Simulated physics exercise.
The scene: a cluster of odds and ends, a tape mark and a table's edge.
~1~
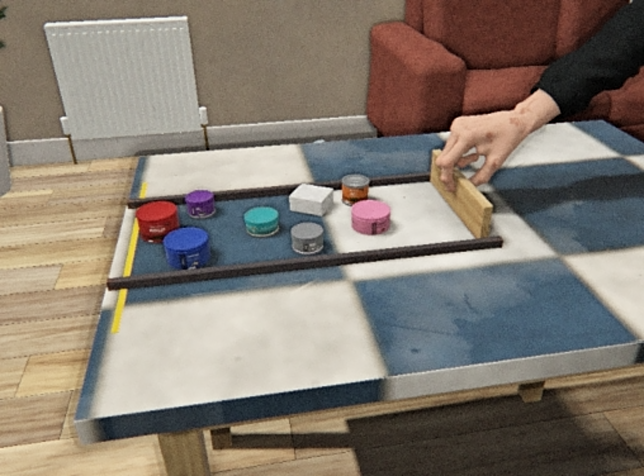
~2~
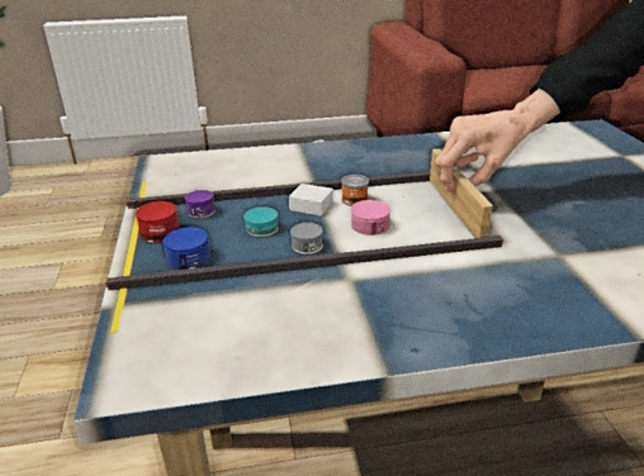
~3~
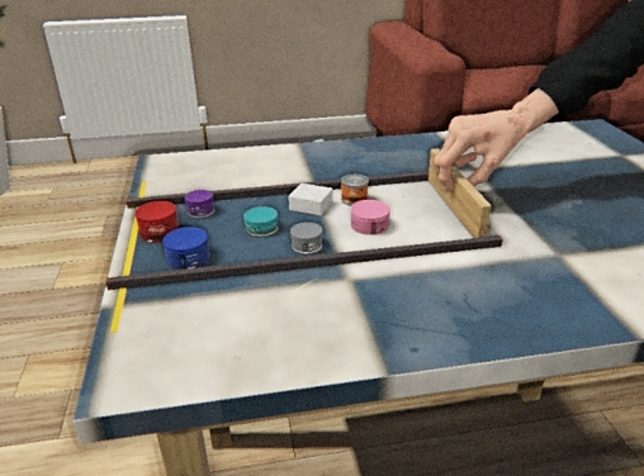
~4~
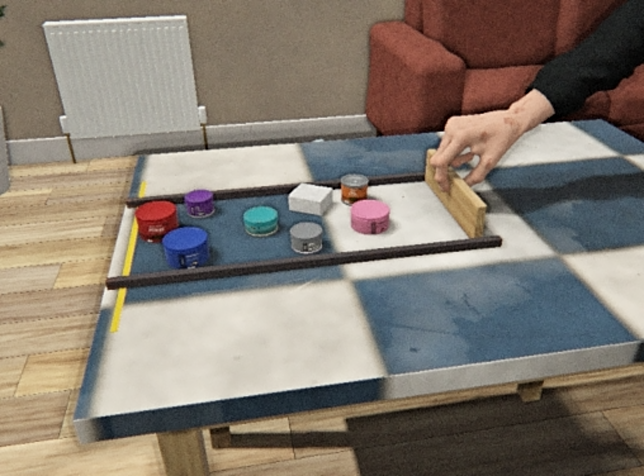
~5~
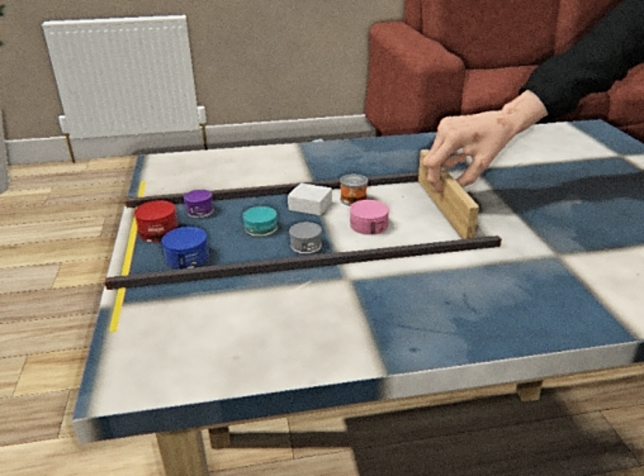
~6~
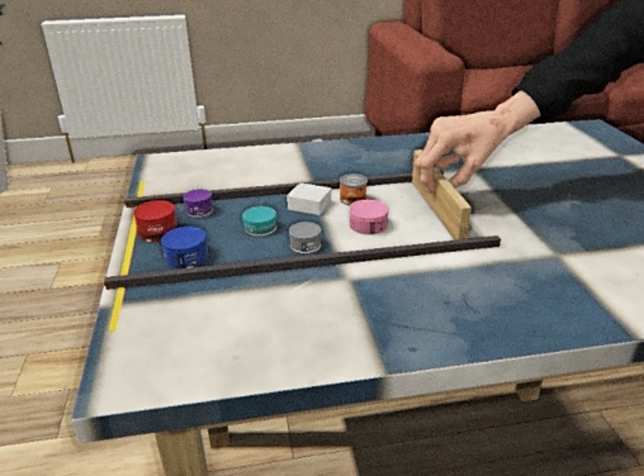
A hand in a dark sleeve holds an upright wooden board at the right end of two dark rails on a blue-and-white checked table, seen from slightly above in a room with a radiator and red sofa. Between the rails sit red, blue, purple, teal, grey, orange and pink tubs and a white block, with yellow tape at left. The hand slides the board slowly a short way left, while the objects and view stay practically still.
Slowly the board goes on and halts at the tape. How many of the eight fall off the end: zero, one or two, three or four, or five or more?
Outcome: The number that fall off is five or more.
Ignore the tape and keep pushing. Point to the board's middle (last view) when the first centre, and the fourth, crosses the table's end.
Near (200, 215) and (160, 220).
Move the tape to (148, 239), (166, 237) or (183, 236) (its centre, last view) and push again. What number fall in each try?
Down on the floor: 4, 2 and 1.
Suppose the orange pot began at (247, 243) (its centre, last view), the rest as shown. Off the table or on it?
From there it comes down.
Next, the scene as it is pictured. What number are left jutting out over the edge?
2 of them.
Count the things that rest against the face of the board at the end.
The number is 2.
A little later, none off yet; red tub at rest near (156, 221); blue tub at rest near (186, 247); purple tin at rest near (199, 204).
Next, none off yet; red tub shifted a little near (144, 221); blue tub moving near (178, 250); purple tin shifted well along near (150, 207).
When it is over, the number that fall off is five or more; down, pink tub, white block, turquoise pot, purple tin, blue tub and red tub.
